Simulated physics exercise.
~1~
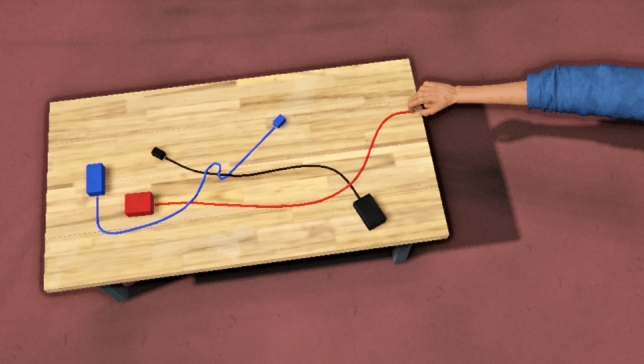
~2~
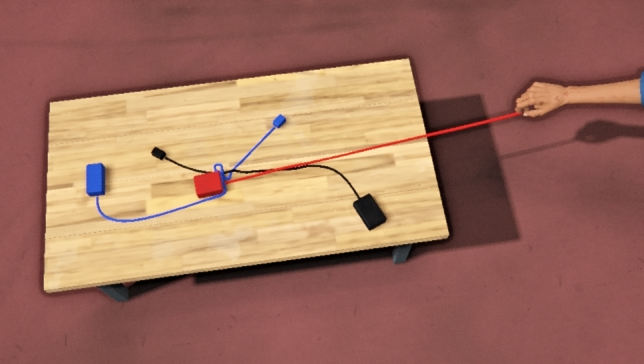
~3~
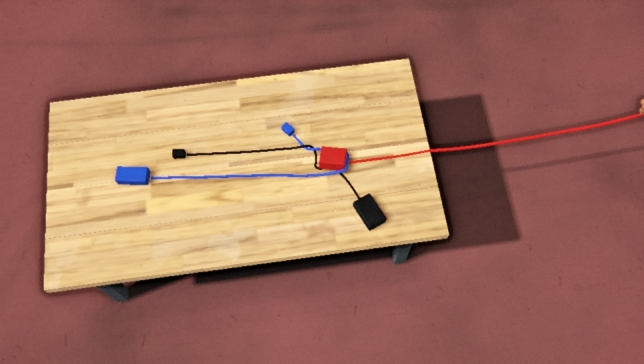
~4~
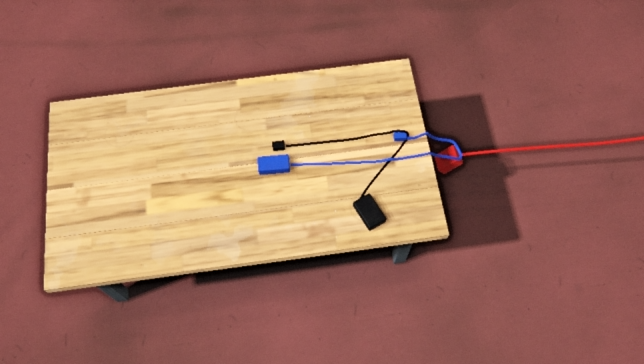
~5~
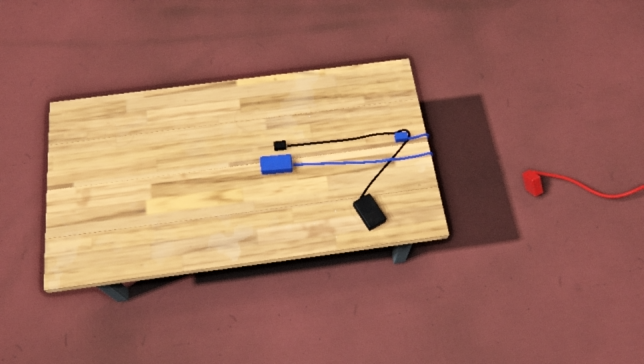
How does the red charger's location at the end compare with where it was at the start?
At the start the red charger sits on the left part of the table, near the blue charger. By the end it is off the table, beyond the right edge.
